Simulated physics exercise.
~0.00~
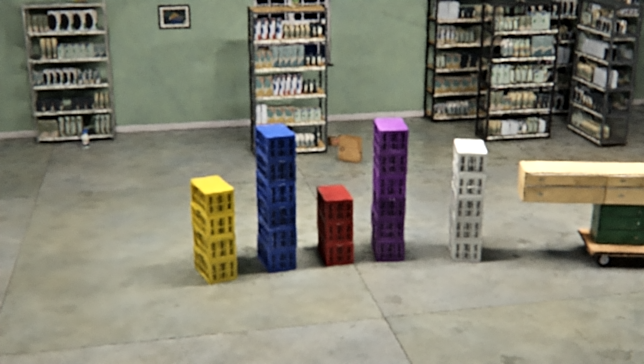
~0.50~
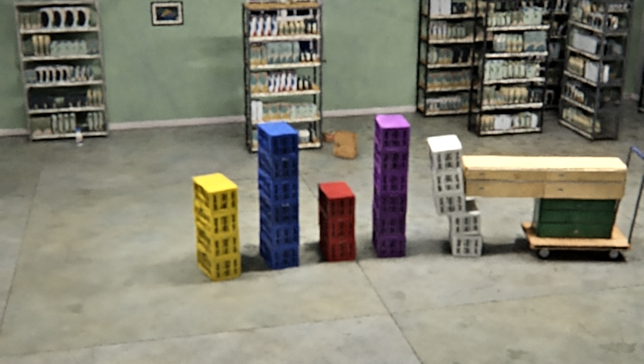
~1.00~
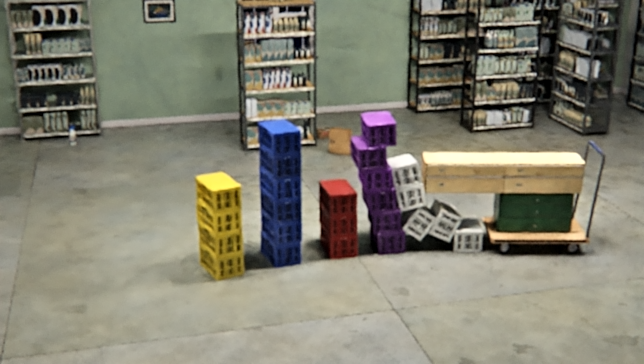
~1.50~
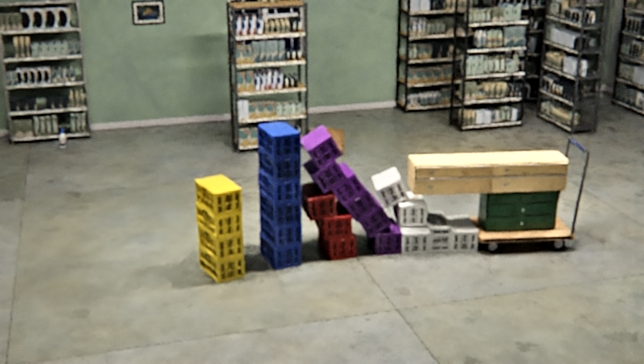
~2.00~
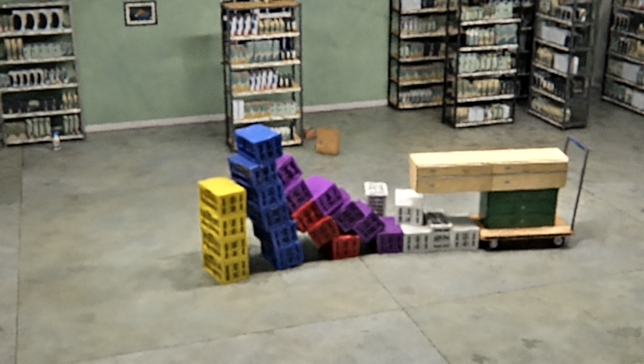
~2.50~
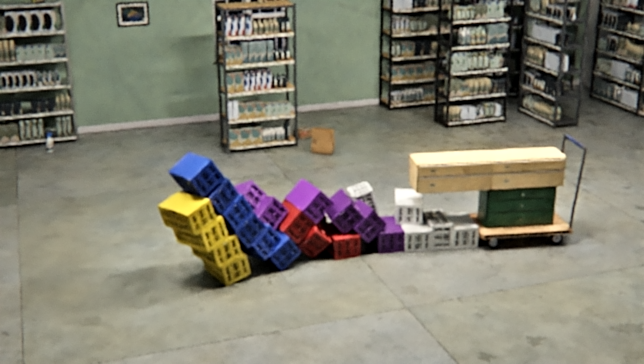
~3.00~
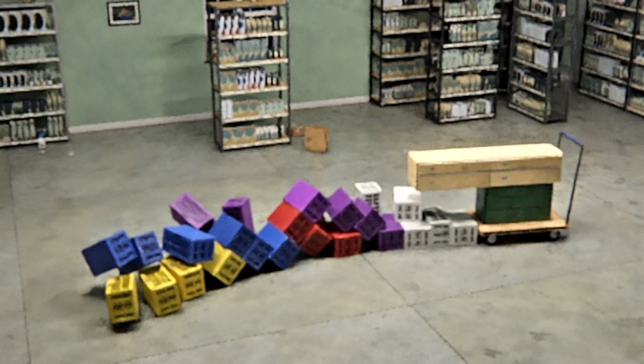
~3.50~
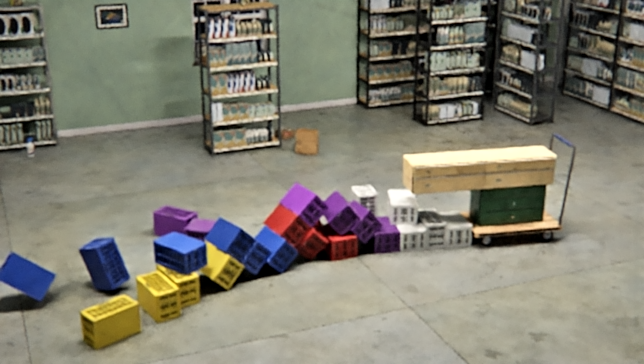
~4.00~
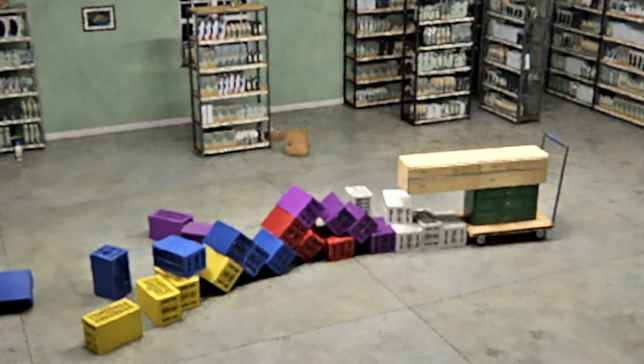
A loaded trolley rolls left into the white crate stack, toppling all five colored stacks leftward.
